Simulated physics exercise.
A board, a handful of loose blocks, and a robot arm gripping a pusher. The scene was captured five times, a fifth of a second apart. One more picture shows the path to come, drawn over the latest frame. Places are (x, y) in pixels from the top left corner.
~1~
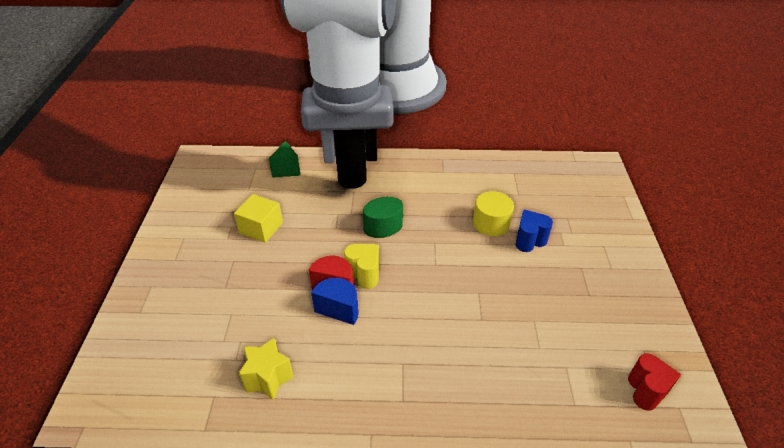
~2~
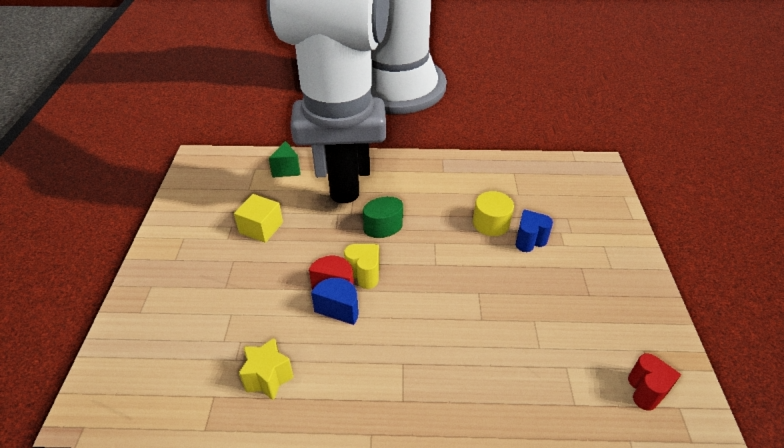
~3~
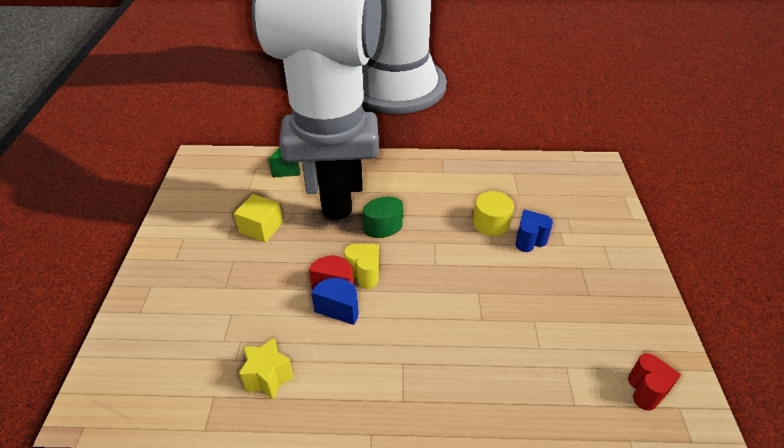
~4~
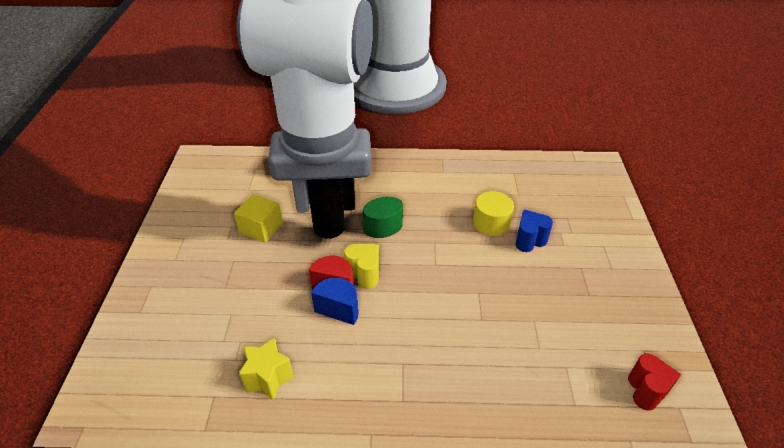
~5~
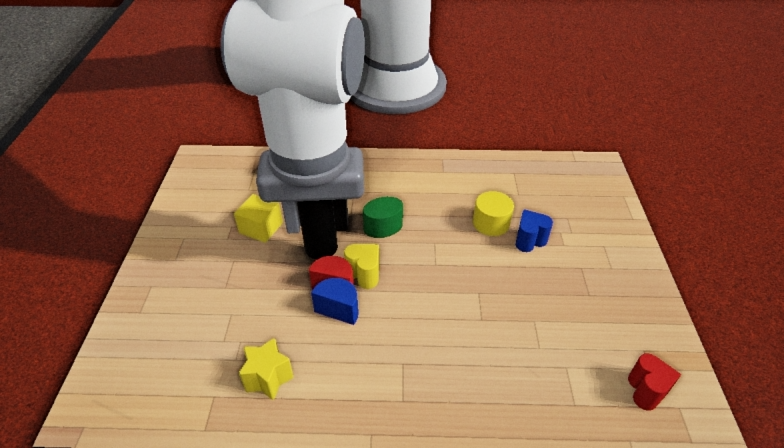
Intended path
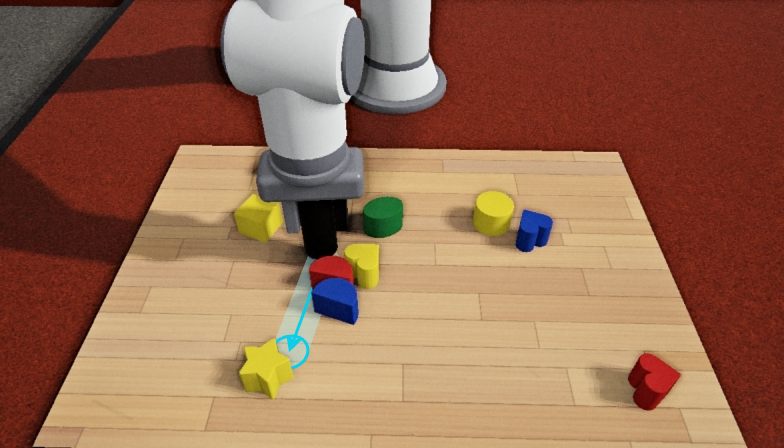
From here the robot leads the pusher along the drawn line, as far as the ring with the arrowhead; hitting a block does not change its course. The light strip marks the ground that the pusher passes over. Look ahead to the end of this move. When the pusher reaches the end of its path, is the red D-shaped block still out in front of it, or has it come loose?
Left aside or behind.
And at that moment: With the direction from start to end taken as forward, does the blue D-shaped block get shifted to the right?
I expect not.
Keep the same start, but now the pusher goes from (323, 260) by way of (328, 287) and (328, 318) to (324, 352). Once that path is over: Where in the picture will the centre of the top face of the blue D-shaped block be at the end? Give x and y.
Around (379, 364).
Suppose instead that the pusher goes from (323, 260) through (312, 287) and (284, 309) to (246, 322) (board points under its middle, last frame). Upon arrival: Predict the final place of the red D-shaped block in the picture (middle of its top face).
Its top face will be centred at roughly (333, 286).
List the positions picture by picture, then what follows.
In the first picture, lower end of the pusher at (352, 180), tops of blocks, yellow star-shaped block at (263, 359), red D-shaped block at (332, 266), blue D-shaped block at (337, 290), yellow heart block at (364, 254).
In the second picture, pusher at (345, 194), blocks as before.
In the third picture, pusher at (337, 210), blocks as before.
In the fourth picture, pusher at (329, 228), blocks as before.
In the fifth picture, pusher at (321, 248), yellow star-shaped block at (263, 359), red D-shaped block at (332, 266), blue D-shaped block at (337, 290), yellow heart block at (364, 254).
The drawn path runs from (323, 260) directly to (289, 352).
What follows on the original path. One third of the way, pusher at (311, 276); red D-shaped block at (335, 283), turned 50° anticlockwise; blue D-shaped block at (346, 307).
Two thirds of the way, pusher at (299, 308); red D-shaped block at (333, 300), turned 75° anticlockwise; blue D-shaped block at (356, 318), turned 30° anticlockwise.
At the end, pusher at (287, 341); yellow star-shaped block at (258, 368); red D-shaped block at (333, 300), turned 75° anticlockwise; blue D-shaped block at (356, 318), turned 30° anticlockwise; yellow heart block not moved.
